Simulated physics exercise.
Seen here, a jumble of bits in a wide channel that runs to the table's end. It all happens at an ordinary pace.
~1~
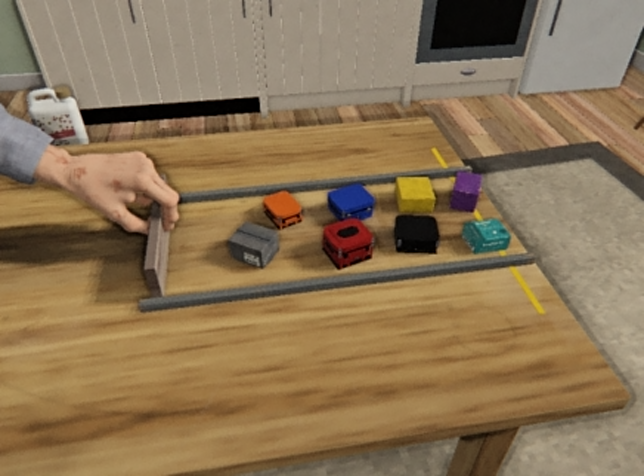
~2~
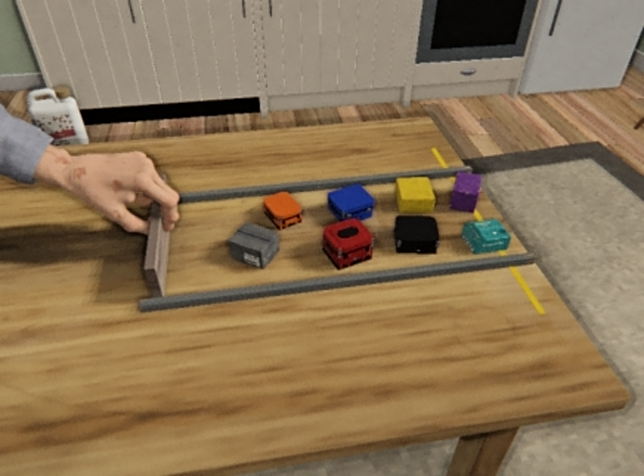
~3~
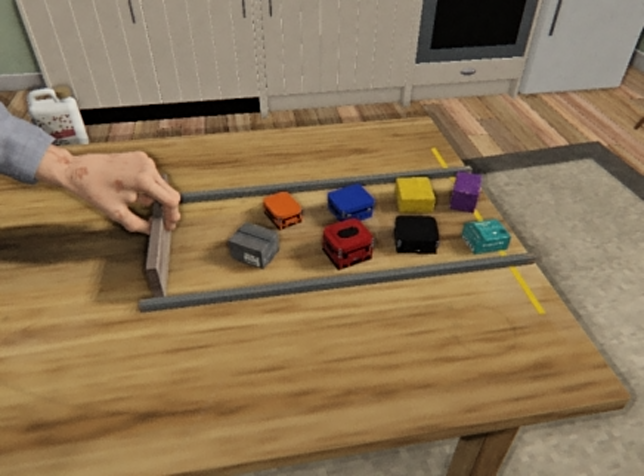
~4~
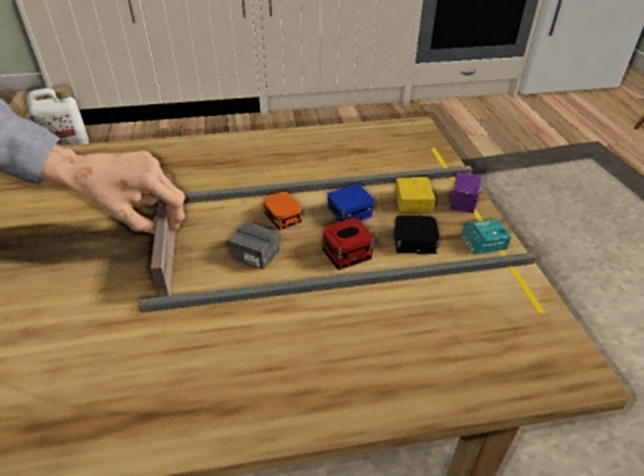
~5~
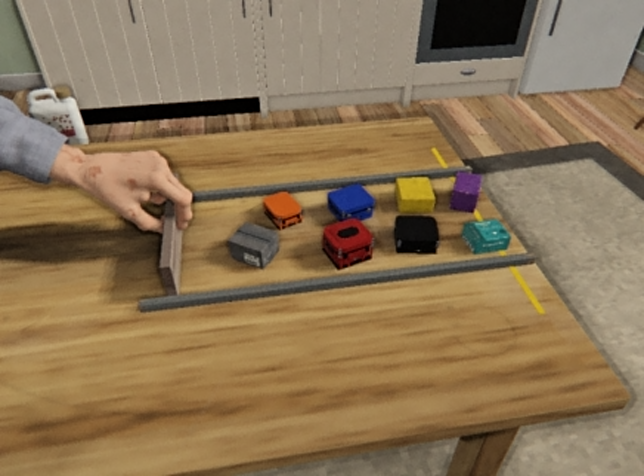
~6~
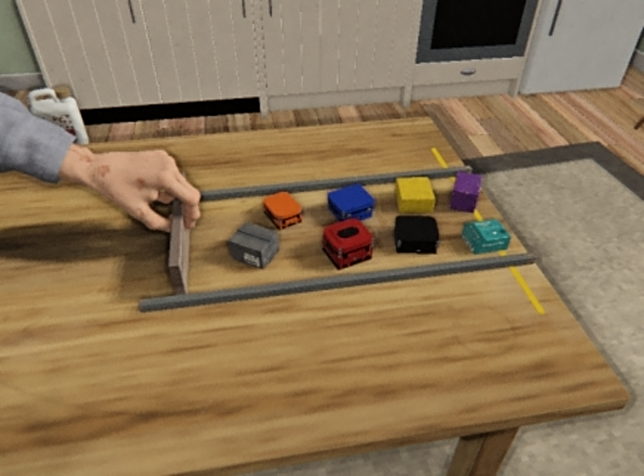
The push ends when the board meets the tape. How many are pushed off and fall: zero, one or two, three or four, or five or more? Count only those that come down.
As it turns out, the number that fall off is five or more.
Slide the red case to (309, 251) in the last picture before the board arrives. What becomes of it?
Then it stays on.
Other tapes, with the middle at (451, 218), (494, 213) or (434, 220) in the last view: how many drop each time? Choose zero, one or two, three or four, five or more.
In that order: Three or four; five or over; three or four.
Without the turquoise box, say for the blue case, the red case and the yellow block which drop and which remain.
The blue case comes down, the red case stays on, the yellow block falls.
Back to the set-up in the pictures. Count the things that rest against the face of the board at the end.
The number is 3.
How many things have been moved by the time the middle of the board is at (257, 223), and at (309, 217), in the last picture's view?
By then 1, and 4.
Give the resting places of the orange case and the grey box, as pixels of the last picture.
About (480, 193), and the other about (498, 209).
Soon after, none off yet; purple block at rest near (466, 192); turquoise box at rest near (486, 237); yellow block at rest near (414, 195).
In the end, the number that fall off is five or more; gone, blue case, black case, yellow block, turquoise box and purple block.
